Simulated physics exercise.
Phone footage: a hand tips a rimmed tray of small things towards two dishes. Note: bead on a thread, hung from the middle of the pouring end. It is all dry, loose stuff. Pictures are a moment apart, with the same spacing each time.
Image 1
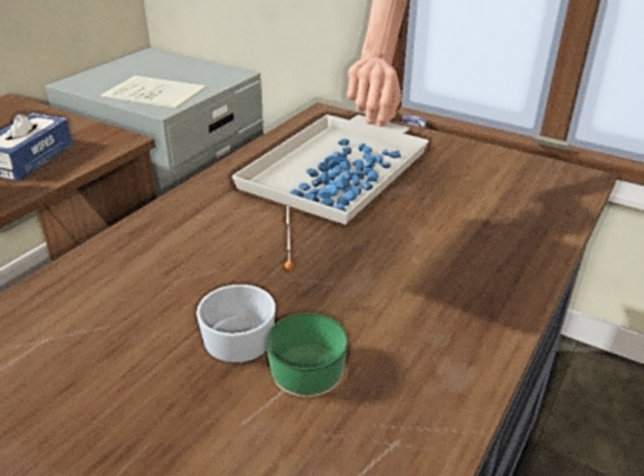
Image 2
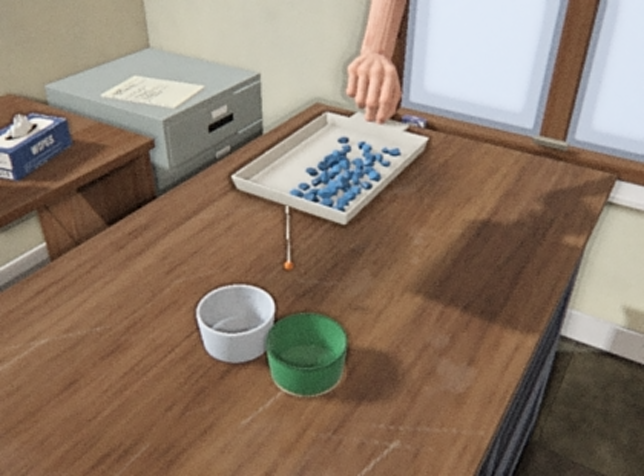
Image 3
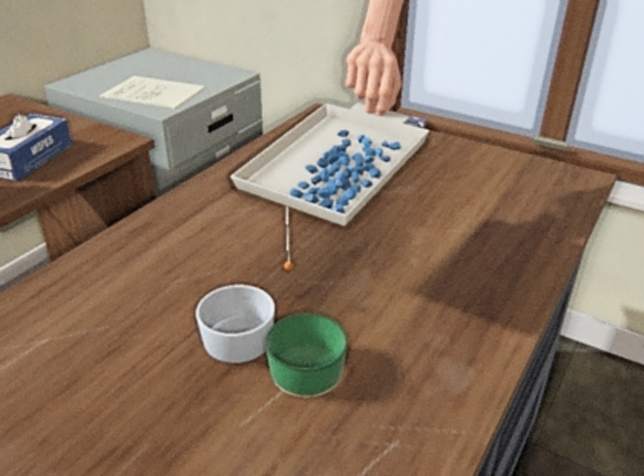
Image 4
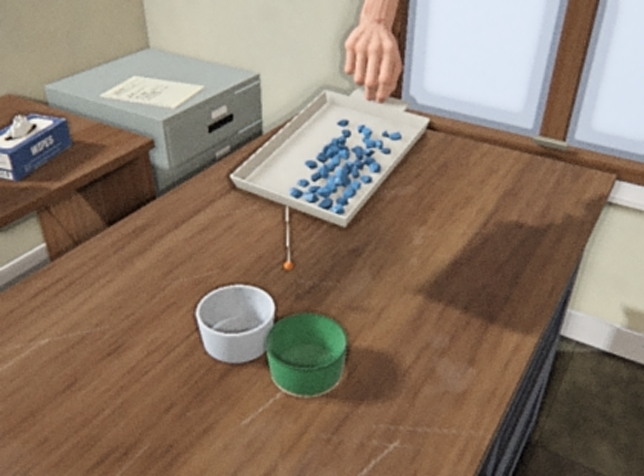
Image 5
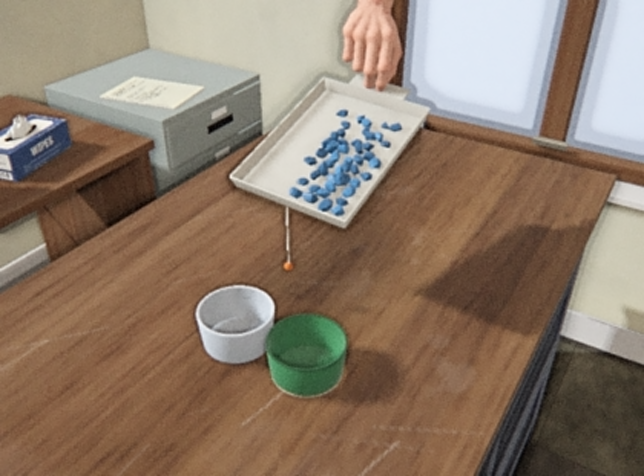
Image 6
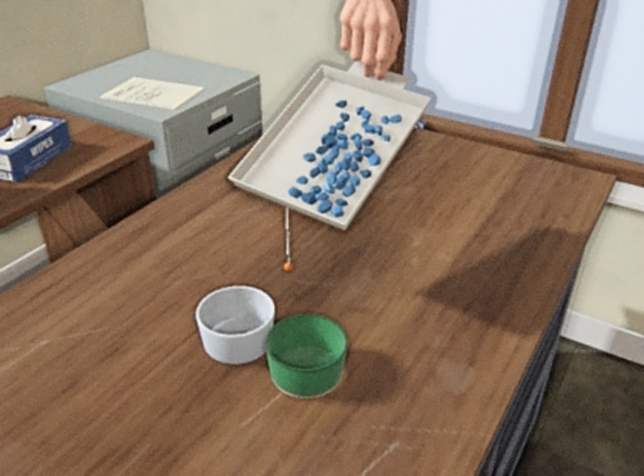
A hand gradually raising the far end of a rimmed tray of blue stones, tilting it towards white and green dishes.
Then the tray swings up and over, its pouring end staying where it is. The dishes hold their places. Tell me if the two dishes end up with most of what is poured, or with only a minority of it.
Only a minority.
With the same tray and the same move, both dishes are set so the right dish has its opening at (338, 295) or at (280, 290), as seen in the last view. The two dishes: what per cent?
You'd get 40 in a hundred the first time and 40 in a hundred the second.
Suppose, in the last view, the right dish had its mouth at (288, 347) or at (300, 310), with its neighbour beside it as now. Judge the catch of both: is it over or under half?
Short of half, then the bulk of it.
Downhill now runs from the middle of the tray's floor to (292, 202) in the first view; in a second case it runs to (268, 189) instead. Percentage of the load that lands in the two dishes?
Respectively close to 30 and 0 in a hundred.
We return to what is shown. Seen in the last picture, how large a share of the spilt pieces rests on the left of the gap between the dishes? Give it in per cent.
Left fraction: Around 0 per cent.
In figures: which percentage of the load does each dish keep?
Left dish: 10; right dish: 10 percent.
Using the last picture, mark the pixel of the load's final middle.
(322, 338).
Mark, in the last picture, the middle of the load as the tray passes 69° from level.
I'd put the middle close to (323, 189).
Shortly afterwards, tray tipped steeply; the whole lot on the tray.
Next, tray tipped past a quarter turn; a little on the tray; a little in the right dish; a little in the left dish; near half outside both; near a third in the air.
Some moments later, tray tipped past a quarter turn; a little in the right dish; a little in the left dish; the bulk outside both.
In the end, tray tipped past a quarter turn; a little in the right dish; a little in the left dish; the bulk outside both.
